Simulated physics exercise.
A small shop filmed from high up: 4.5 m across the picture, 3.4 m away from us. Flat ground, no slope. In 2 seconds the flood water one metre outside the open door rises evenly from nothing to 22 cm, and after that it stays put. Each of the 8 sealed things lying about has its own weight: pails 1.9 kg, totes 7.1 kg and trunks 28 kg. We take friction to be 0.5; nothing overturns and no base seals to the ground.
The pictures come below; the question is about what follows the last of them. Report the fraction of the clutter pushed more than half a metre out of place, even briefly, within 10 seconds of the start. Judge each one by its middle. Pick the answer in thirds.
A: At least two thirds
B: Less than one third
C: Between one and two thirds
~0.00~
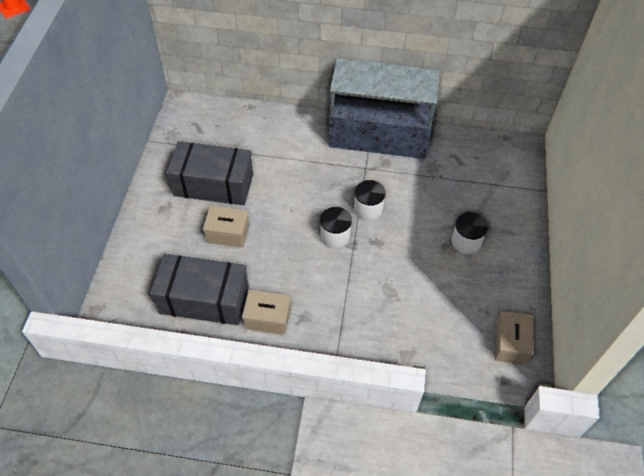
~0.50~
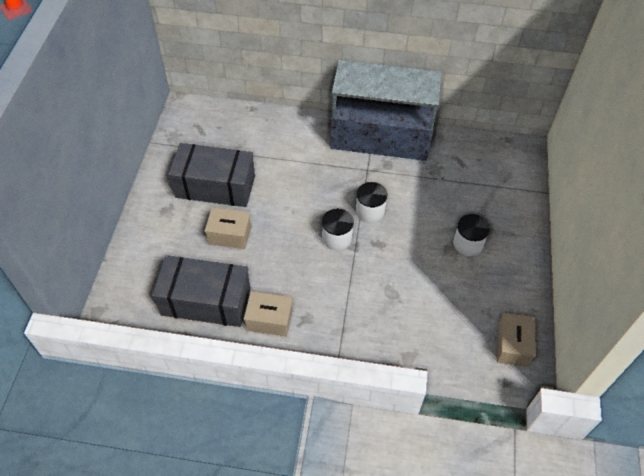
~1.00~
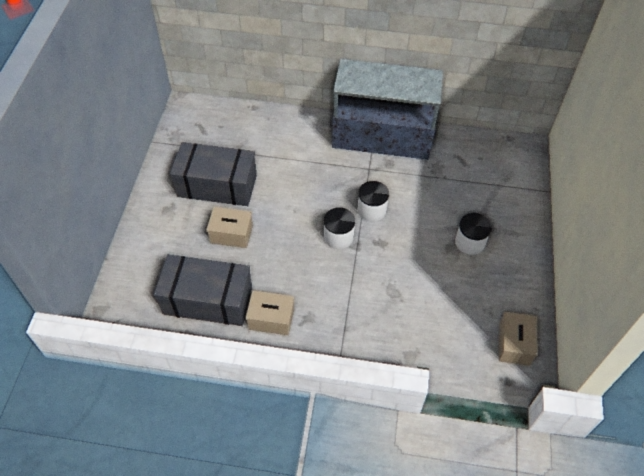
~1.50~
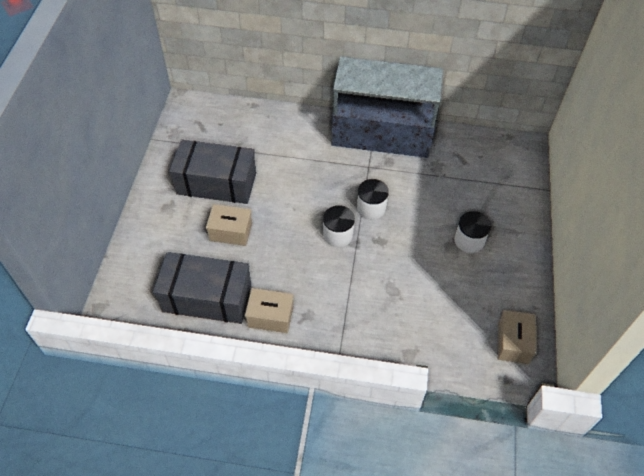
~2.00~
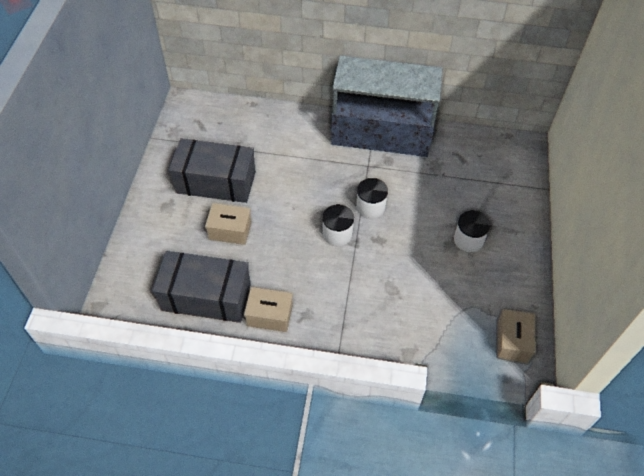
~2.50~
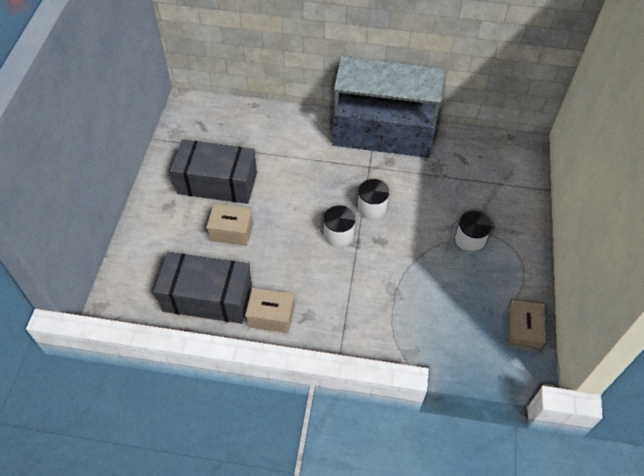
The answer is C.
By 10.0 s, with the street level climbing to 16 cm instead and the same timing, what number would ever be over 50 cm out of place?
Count: 4.
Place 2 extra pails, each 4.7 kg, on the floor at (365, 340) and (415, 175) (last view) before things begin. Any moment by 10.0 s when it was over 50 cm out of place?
Well, the first one stays inside the mark, and the second tops the mark.
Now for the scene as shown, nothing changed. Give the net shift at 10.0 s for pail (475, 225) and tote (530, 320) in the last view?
Net displacement, in order: 350 cm; 200 cm.
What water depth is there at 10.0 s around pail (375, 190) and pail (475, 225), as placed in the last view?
Some 7 cm at the first, some 11 cm at the second.
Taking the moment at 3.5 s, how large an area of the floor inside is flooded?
Some 6.5 m2.
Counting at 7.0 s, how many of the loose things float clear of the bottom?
That would be 4 of them.
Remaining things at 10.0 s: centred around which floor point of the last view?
Close to (247, 241).
After 3.5 s 2 of 8 are over 50 cm from their spots; 0 afloat.
After 4.5 s 4 of 8 are over 50 cm from their spots; 2 afloat.
After 7.0 s 4 of 8 are over 50 cm from their spots; 4 afloat.
After 10.0 s 5 of 8 are over 50 cm from their spots, and 5 have been at some point; 4 afloat.
